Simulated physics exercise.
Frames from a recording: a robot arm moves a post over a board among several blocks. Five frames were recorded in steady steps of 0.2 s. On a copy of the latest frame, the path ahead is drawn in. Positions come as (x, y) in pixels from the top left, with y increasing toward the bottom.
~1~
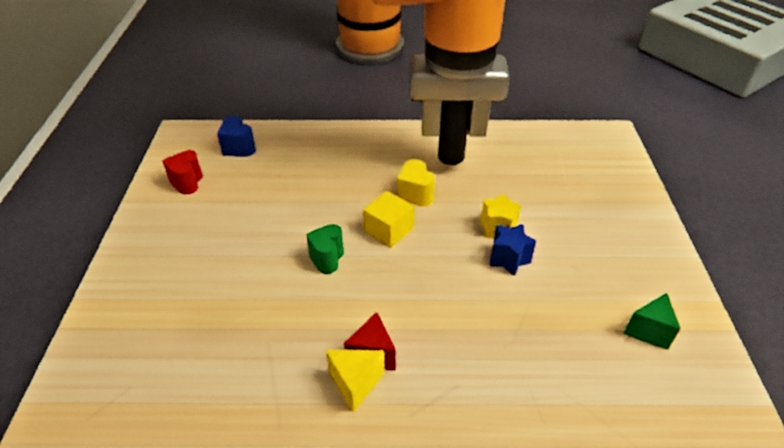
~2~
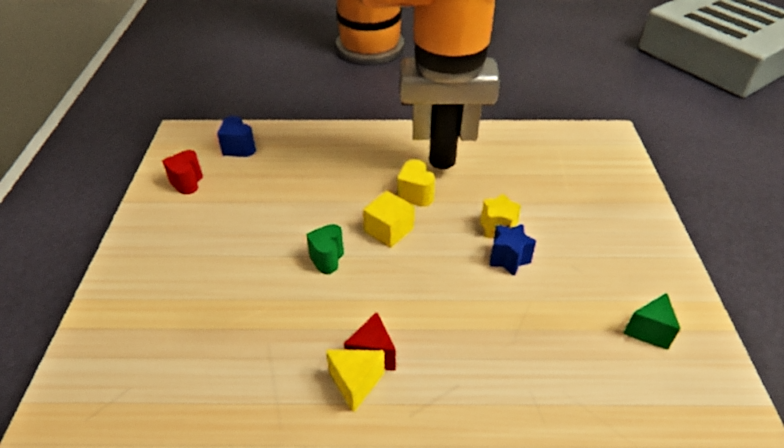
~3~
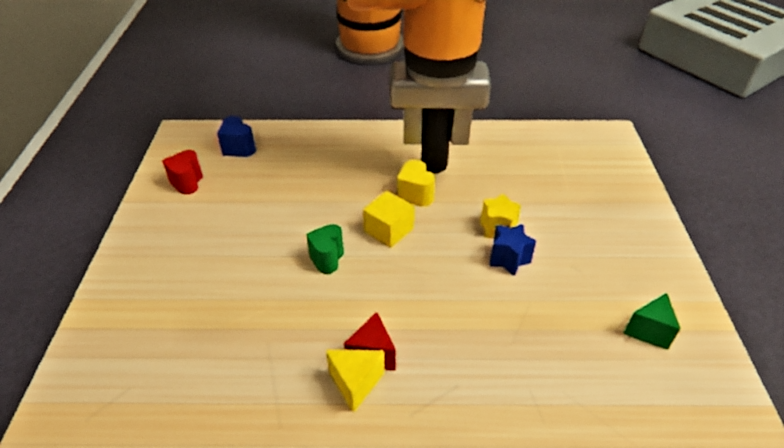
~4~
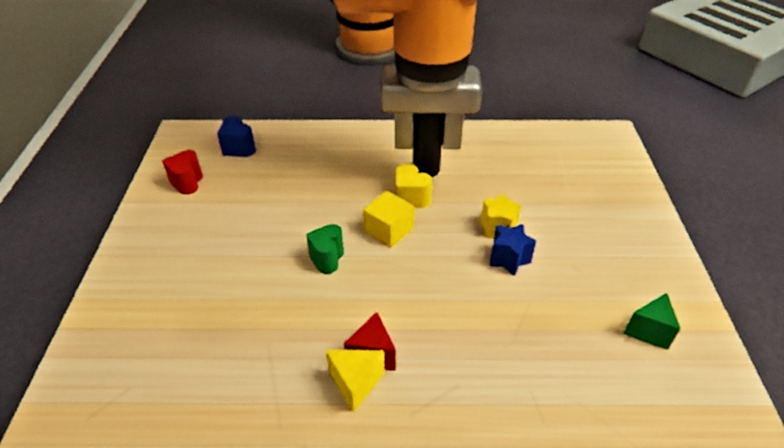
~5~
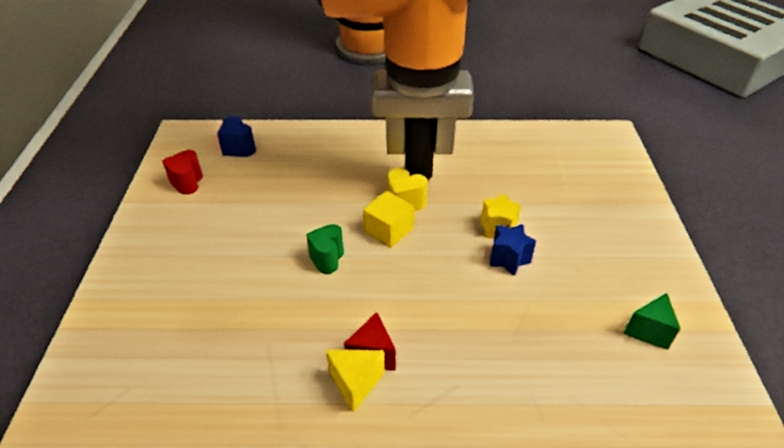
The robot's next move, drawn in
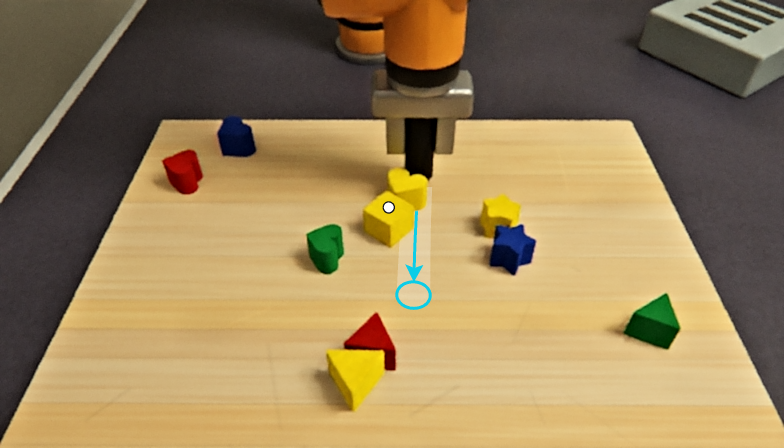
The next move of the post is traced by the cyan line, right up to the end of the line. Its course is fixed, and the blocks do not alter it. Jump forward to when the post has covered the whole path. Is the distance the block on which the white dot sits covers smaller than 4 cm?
No, that is not what happens.
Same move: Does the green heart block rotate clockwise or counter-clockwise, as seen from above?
Prediction: Counterclockwise.
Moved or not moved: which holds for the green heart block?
Moved.
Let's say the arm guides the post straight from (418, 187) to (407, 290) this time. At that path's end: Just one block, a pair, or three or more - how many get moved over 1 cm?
The result: Three blocks or more.
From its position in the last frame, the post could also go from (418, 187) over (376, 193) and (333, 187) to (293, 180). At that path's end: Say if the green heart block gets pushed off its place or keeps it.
Its place stays the same.
Path on the board, from (418, 187) to (414, 295); the dot is on the yellow square block.
On the path given first. One third of the way, post (417, 208); yellow square block (369, 224), turned 15° anticlockwise; yellow heart block (390, 204), turned 40° clockwise.
Two thirds of the way, post (415, 243); green heart block (312, 240), turned 20° anticlockwise; yellow square block (351, 235), turned 20° clockwise; yellow heart block (386, 225), turned 75° clockwise.
At the end, post (414, 283); green heart block (312, 240), turned 20° anticlockwise; red triangular block in place; yellow square block (351, 235), turned 20° clockwise; yellow heart block (386, 225), turned 80° clockwise.
